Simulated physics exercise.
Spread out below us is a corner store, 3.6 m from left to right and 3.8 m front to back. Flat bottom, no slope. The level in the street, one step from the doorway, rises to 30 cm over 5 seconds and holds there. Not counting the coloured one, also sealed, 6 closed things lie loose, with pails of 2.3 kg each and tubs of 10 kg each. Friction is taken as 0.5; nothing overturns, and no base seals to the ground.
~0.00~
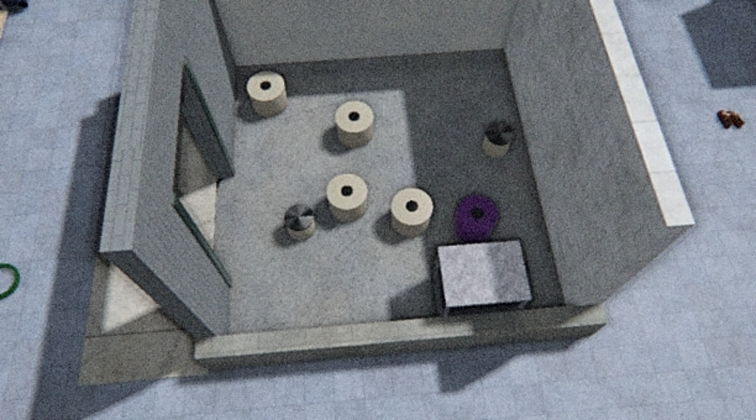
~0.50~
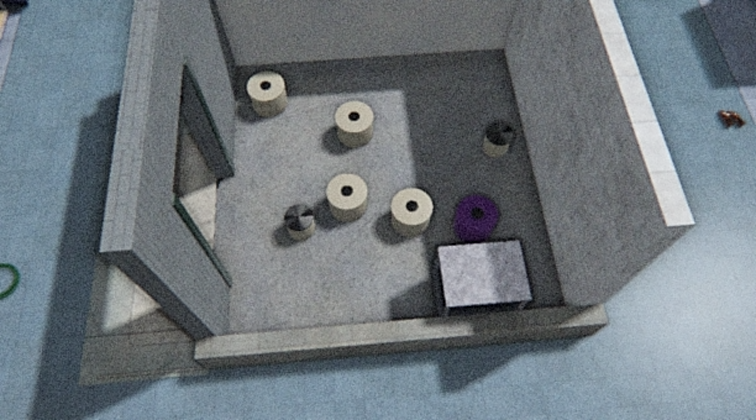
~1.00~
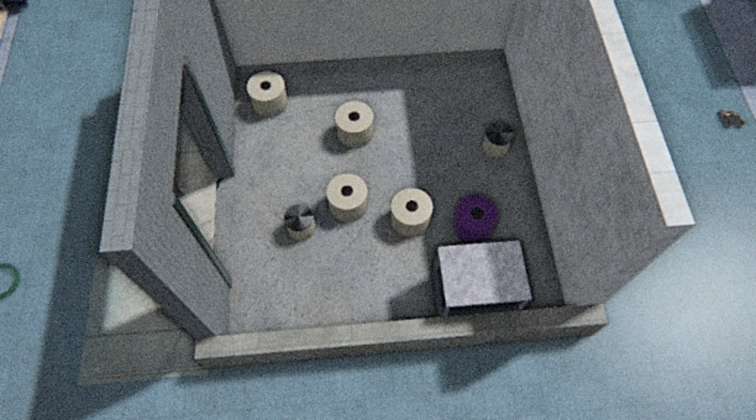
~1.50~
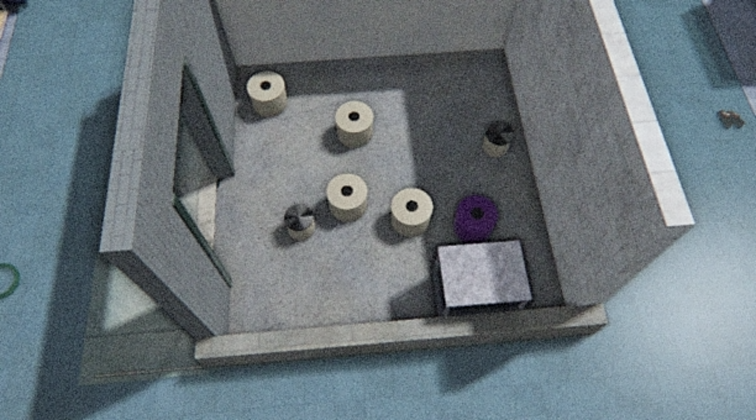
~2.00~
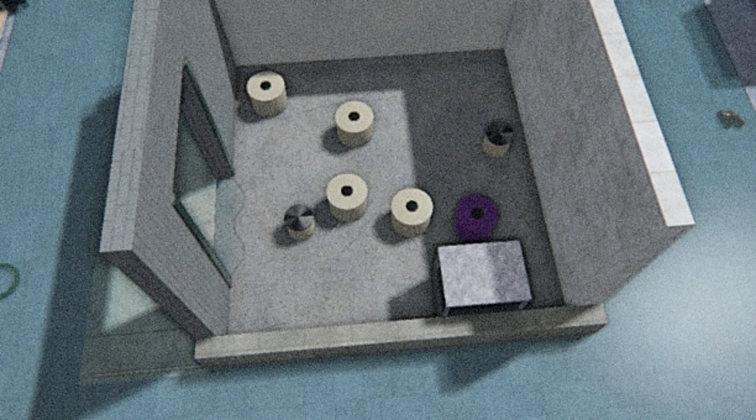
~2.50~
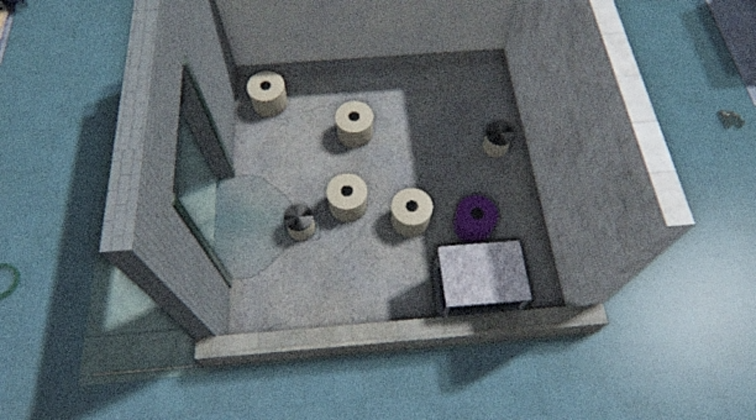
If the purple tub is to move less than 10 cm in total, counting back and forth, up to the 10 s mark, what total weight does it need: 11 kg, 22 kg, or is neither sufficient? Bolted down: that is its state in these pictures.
Neither weight is sufficient.
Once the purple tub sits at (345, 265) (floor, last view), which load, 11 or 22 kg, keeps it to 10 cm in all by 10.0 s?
Result: Both fail.
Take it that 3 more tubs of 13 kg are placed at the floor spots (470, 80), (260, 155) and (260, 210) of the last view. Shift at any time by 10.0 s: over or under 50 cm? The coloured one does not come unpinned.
Spot one crosses the limit, spot two stays inside, spot three crosses the limit.
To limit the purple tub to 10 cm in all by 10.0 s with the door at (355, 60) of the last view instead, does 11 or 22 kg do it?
Result: Nothing offered works.
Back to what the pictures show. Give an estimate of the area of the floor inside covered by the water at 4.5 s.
6.5 m2.
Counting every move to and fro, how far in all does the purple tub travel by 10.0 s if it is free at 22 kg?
140 cm.
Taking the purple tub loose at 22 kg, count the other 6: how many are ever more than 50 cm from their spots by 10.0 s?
Result: 6.
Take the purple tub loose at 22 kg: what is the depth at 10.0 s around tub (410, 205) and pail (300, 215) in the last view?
Some 21 cm at the first, some 21 cm at the second.
After 3.5 s the purple tub would be 0 cm from its start with 11 kg and 0 cm from its start with 22 kg; 0 cm of water round it then.
After 4.5 s the purple tub would be 0 cm from its start with 11 kg and 0 cm from its start with 22 kg; 0 cm of water round it then.
After 7.0 s the purple tub would be 72 cm from its start with 11 kg and 32 cm from its start with 22 kg; 13 cm of water round it then.
After 10.0 s the purple tub would be 222 cm from its start with 11 kg and 90 cm from its start with 22 kg; 21 cm of water round it then.
